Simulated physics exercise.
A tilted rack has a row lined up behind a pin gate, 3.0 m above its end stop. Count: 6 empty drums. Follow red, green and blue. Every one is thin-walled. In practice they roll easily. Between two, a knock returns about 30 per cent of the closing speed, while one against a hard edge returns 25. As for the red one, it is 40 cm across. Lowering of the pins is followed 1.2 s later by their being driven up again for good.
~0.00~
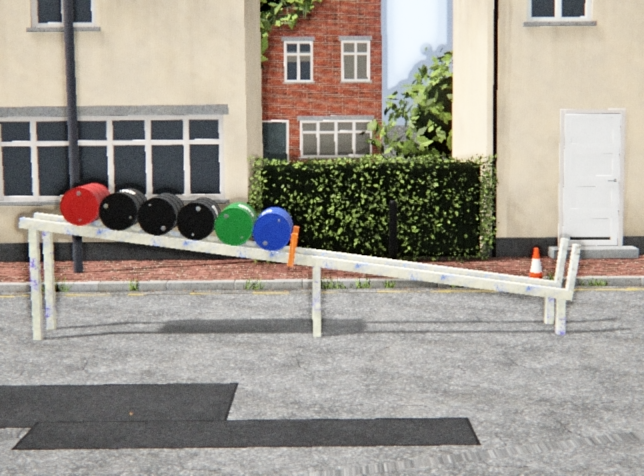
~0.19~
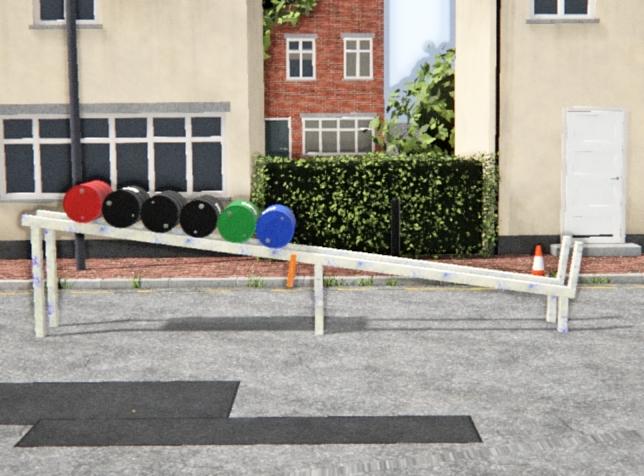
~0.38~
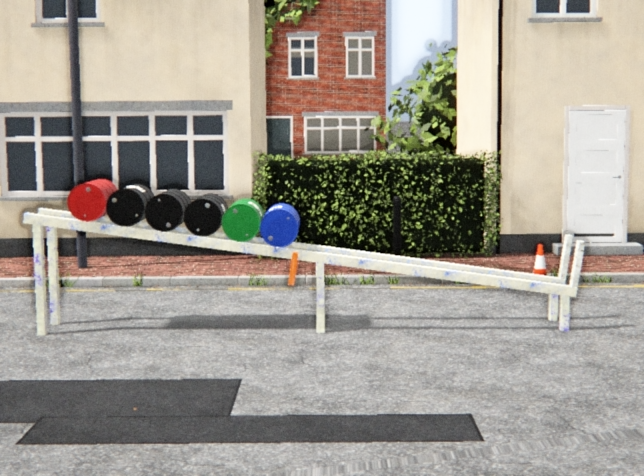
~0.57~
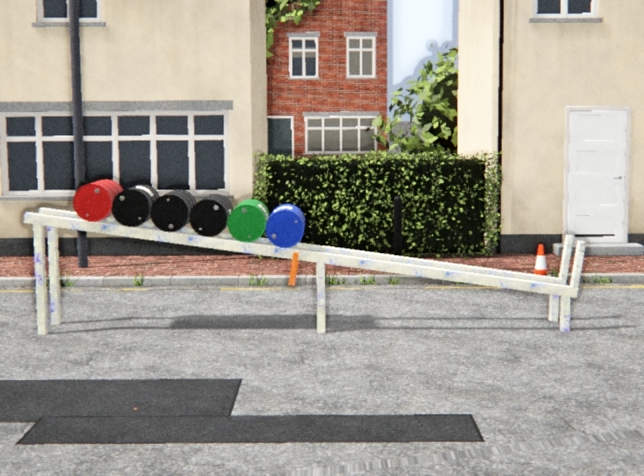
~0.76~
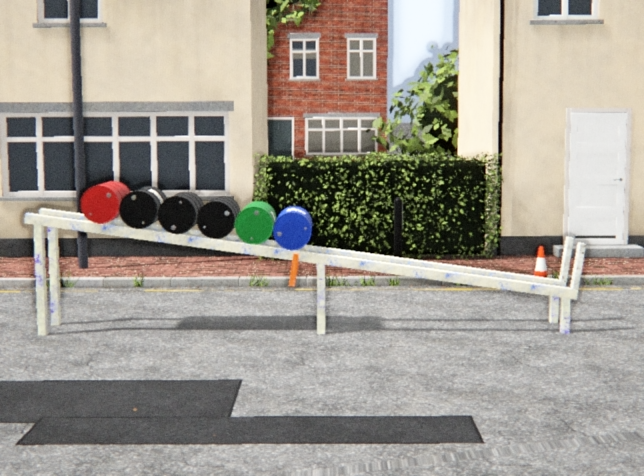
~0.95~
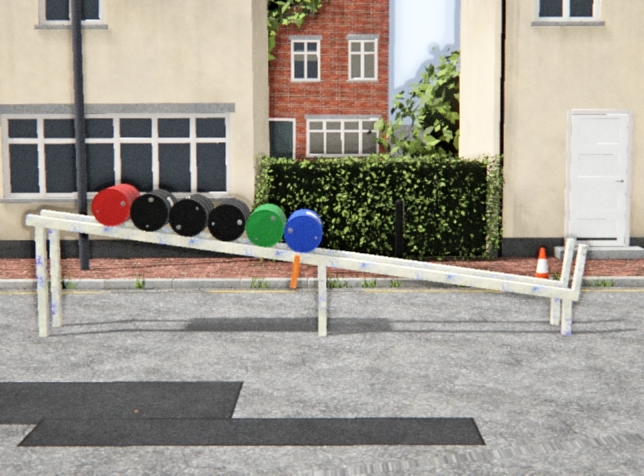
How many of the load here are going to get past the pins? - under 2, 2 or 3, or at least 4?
I would say 2 or 3.
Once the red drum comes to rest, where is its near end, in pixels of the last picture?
Around (163, 215).
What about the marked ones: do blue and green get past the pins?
Blue makes it out, green makes it out.
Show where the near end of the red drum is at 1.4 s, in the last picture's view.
Around pixel (138, 211).
Then, 1.4 s in, red is on the rails, 170 cm above the pins, rolling right; green is in the air, 10 cm above the pins, rolling right; blue is on the rails, 35 cm below the pins, rolling right; 1 through so far.
Then, 1.8 s in, red is on the rails, 150 cm above the pins, rolling right; green is on the rails, 15 cm below the pins, rolling right; blue is on the rails, 75 cm below the pins, rolling right; 2 through so far.
In the end (3.5 s), red is on the rails, 145 cm above the pins; green is on the rails, 230 cm below the pins; blue is on the rails, 270 cm below the pins; 2 through so far.
